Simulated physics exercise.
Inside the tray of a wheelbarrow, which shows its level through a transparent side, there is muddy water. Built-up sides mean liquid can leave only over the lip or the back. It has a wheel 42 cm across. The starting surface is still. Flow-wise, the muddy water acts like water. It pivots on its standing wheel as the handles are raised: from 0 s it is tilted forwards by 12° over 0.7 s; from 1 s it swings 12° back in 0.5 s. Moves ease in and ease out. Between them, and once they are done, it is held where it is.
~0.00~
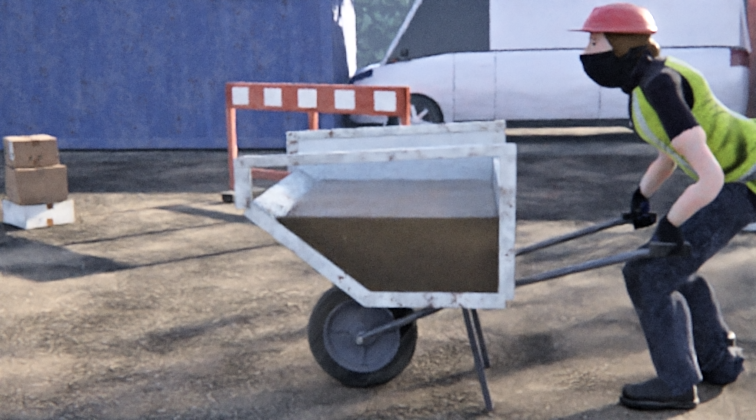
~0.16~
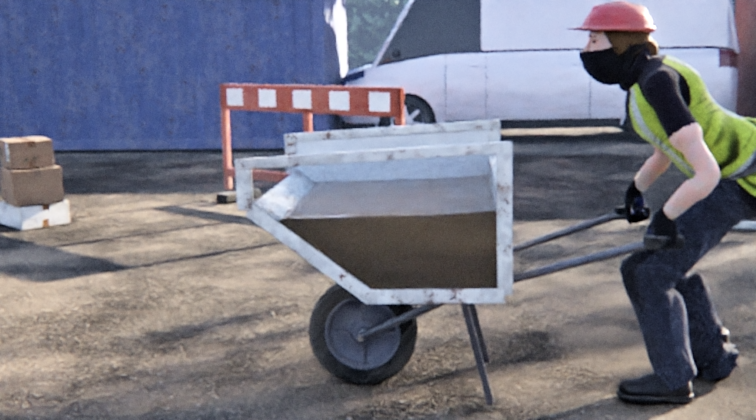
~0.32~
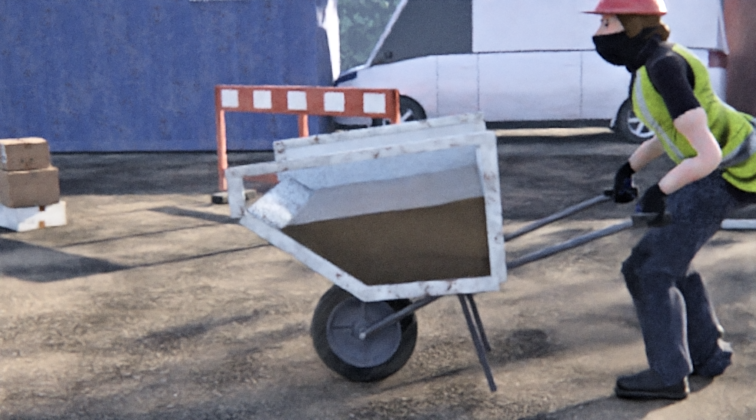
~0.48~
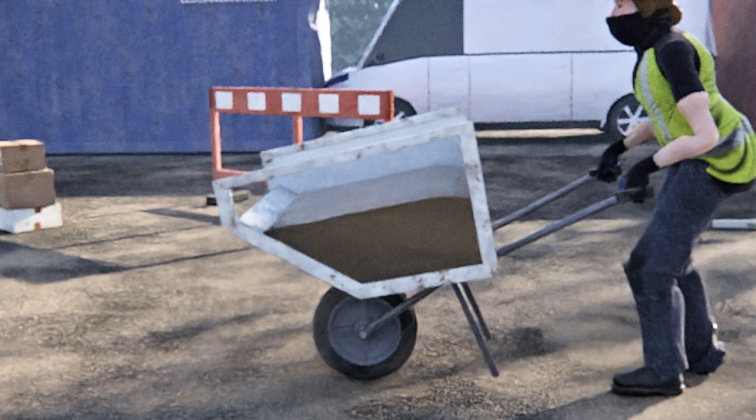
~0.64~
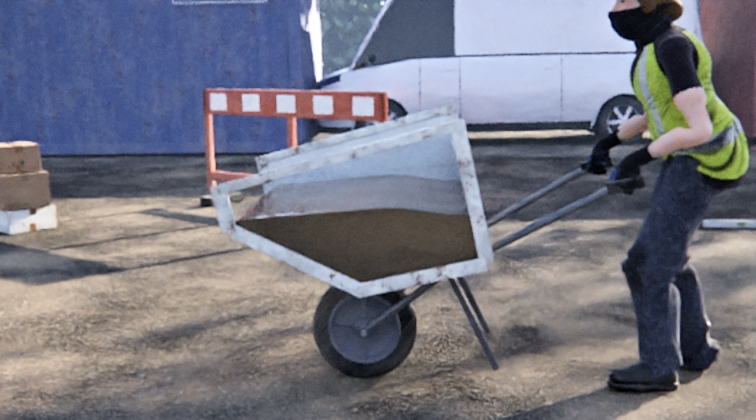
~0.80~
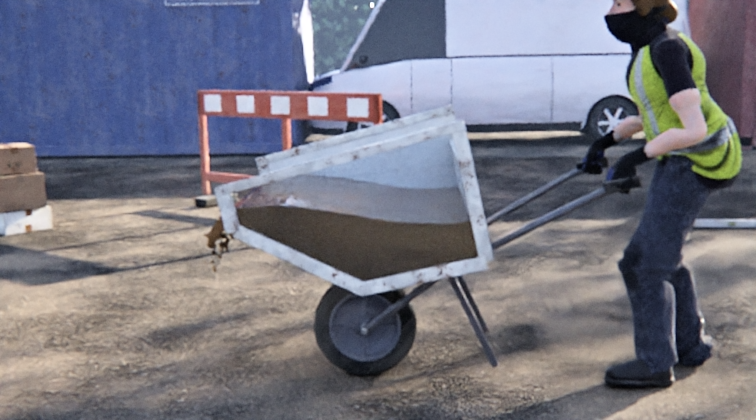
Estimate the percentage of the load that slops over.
Roughly 29 % slops over.
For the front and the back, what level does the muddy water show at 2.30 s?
At the front 18 cm, at the back 16 cm.
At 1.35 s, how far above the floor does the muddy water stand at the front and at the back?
Front reads 20 centimetres, back reads 10 centimetres.
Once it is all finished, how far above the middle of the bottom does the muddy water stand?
I'd say some 22 cm at the middle.
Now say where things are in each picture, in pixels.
Level at the front (379, 218); level at the back (486, 218); the lip is at (252, 202); the front is on the left, in the first frame.
Level at the front (379, 217); level at the back (484, 213), in the second frame.
Level at the front (370, 215); level at the back (472, 199); tilt 5° forwards, in the third frame.
Level at the front (359, 214); level at the back (458, 198); tilt 10° forwards, in the fourth frame.
Level at the front (355, 211); level at the back (457, 215); tilt 12° forwards, in the fifth frame.
Level at the front (358, 216); level at the back (459, 223); tilt 12° forwards; the lip is at (239, 224); muddy water is coming out, 4 per cent so far, in the sixth frame.
By 1.35 s the barrow is at 2° forwards, the surface stands 21 cm on the front, 11 cm on the back; the loss stands at 23 per cent, over the front.
By 1.80 s the surface stands 16 cm on the front, 30 cm on the back; the loss stands at 23 per cent, over the front.
By 2.30 s the surface stands 18 cm on the front, 16 cm on the back; the loss stands at 26 per cent, over the front.
By 4.39 s the loss stands at 29 per cent, over the front, 35 of 122 litres.
